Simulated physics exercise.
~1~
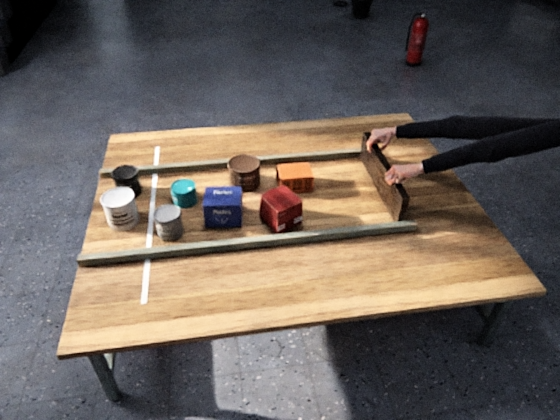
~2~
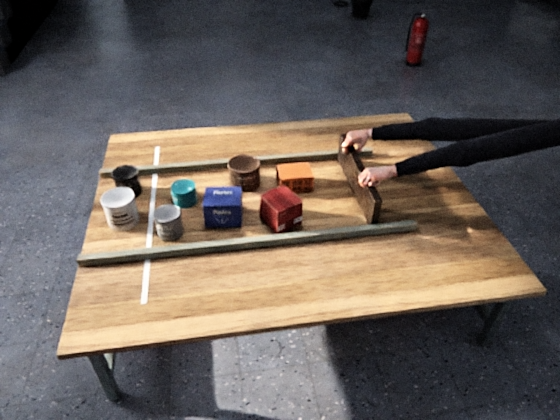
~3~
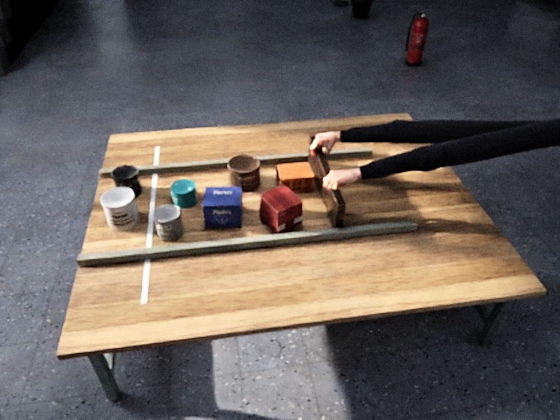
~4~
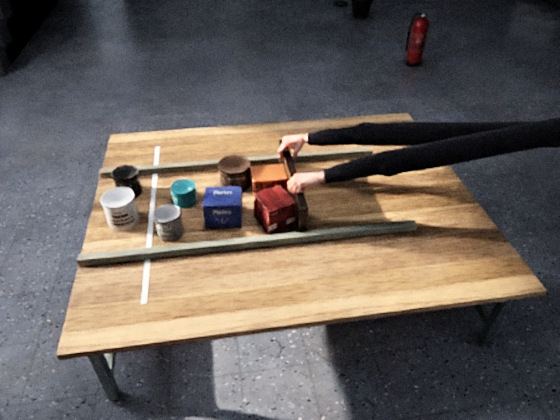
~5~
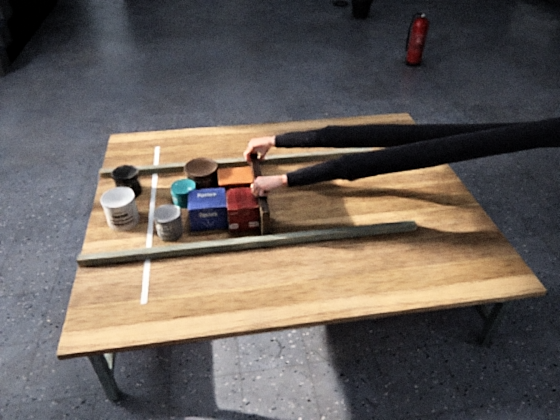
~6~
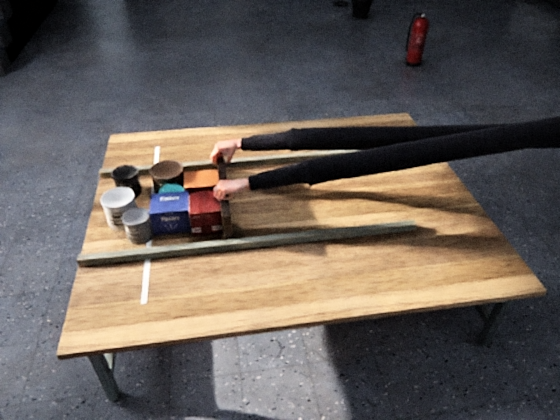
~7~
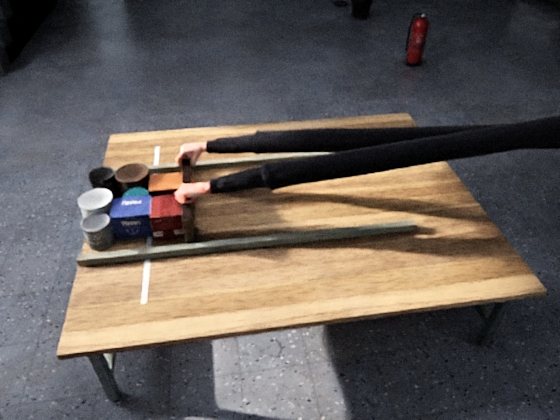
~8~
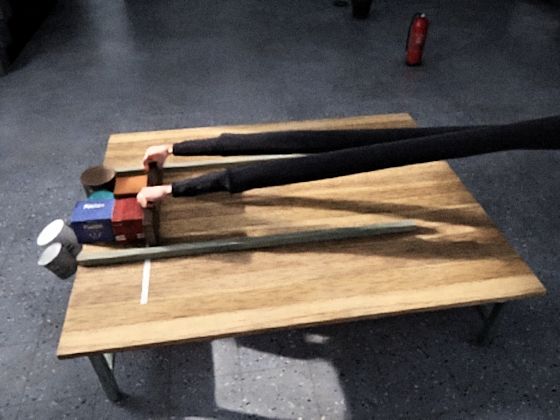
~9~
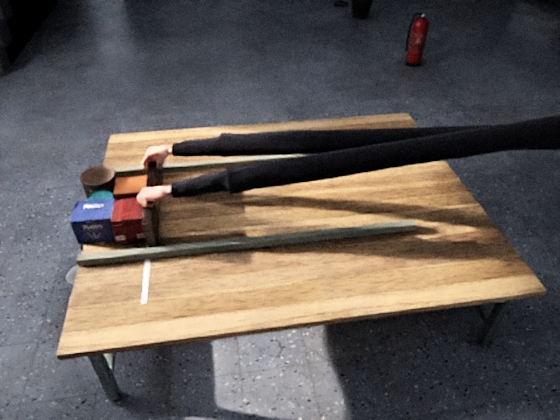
On a wooden table, two hands push a plank left, sending three pails over the edge.
